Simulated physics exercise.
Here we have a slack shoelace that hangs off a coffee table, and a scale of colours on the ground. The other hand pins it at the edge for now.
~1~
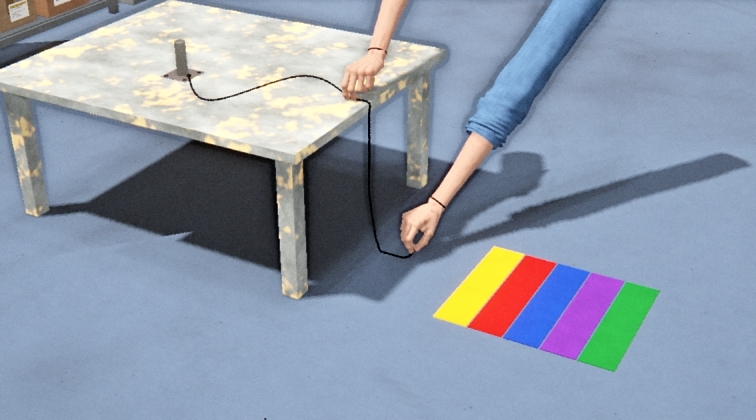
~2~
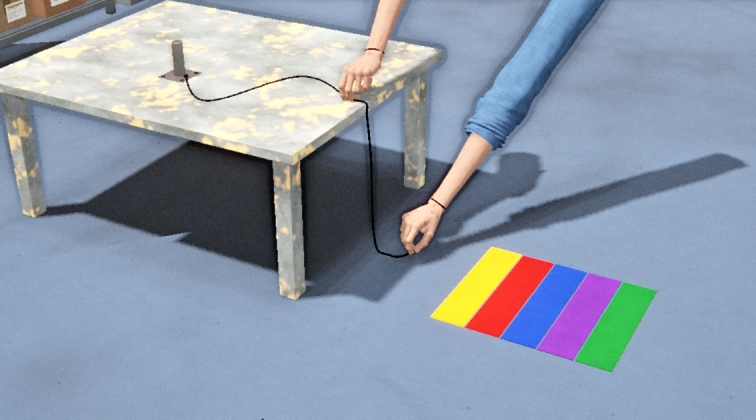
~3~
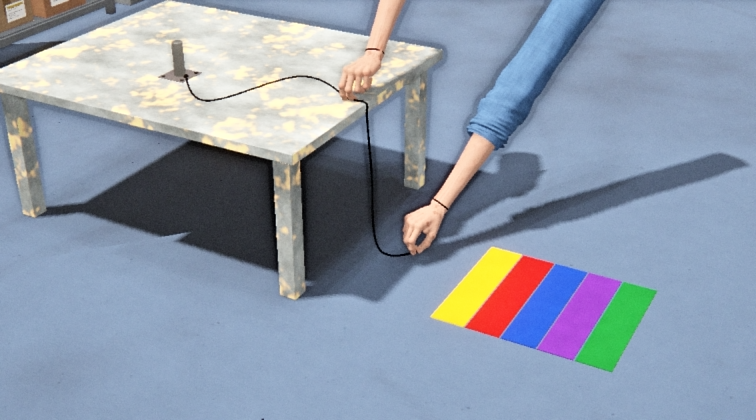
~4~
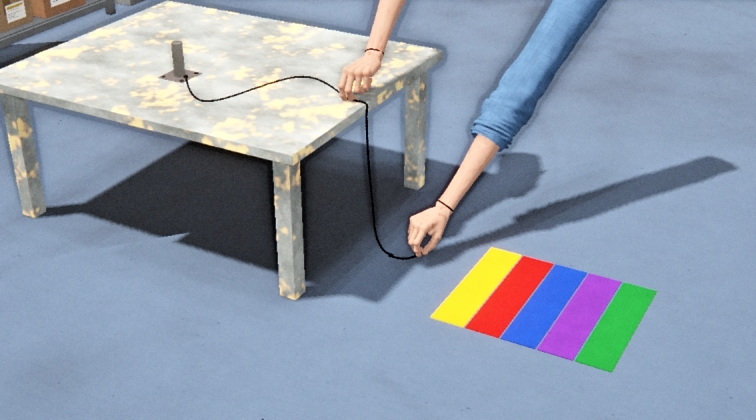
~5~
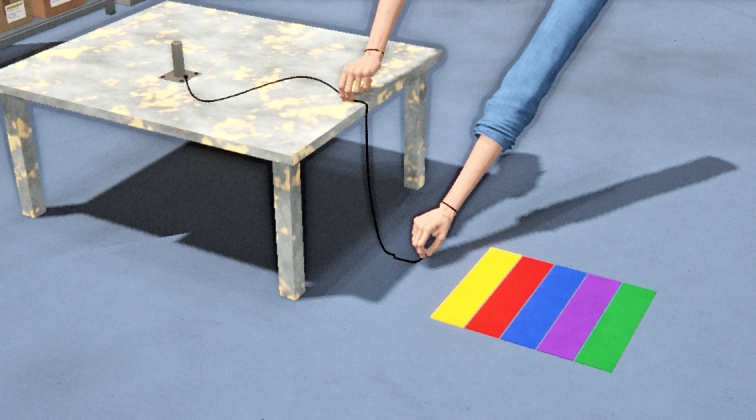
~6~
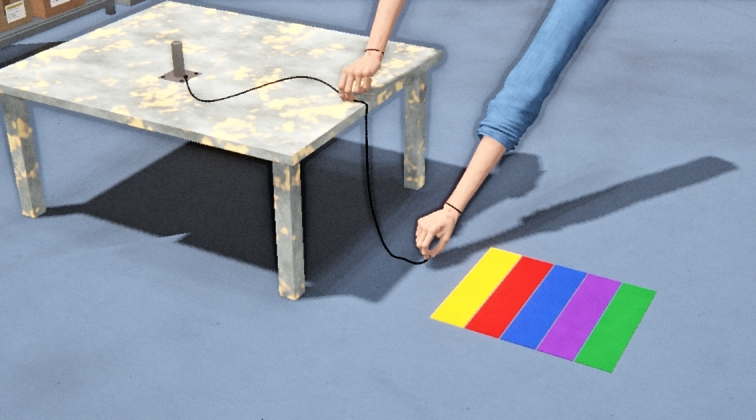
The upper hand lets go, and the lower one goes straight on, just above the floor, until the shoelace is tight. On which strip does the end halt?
The end stops over the green strip.
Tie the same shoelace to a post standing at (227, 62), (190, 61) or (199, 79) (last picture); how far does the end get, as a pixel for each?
About (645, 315), (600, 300) and (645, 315).
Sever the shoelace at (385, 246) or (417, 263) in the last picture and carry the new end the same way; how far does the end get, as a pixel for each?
The places are (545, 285) and (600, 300).
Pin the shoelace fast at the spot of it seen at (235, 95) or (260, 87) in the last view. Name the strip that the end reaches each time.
One after the other, purple; blue.
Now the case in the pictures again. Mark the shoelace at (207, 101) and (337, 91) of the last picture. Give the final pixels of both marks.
Near (250, 88) and (397, 138).
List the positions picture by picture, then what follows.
End (414, 249); yellow (461, 308); red (495, 318); blue (530, 328); purple (567, 339); green (605, 350), in the first frame.
End (414, 250); shoelace through (190, 90) (244, 92) (308, 77) (354, 100) (371, 165) (374, 236), in the second frame.
End (416, 251), in the third frame.
End (421, 253); shoelace through (190, 91) (244, 93) (308, 77) (354, 100) (369, 165) (377, 237), in the fourth frame.
End (425, 254), in the fifth frame.
End (430, 255); shoelace through (190, 91) (244, 93) (308, 77) (354, 101) (367, 165) (381, 237), in the sixth frame.
A little later, end near (552, 289); over blue.
Next, end near (595, 301); over purple.
When it is tight, end near (620, 308); over green. It gets as far as the green strip.
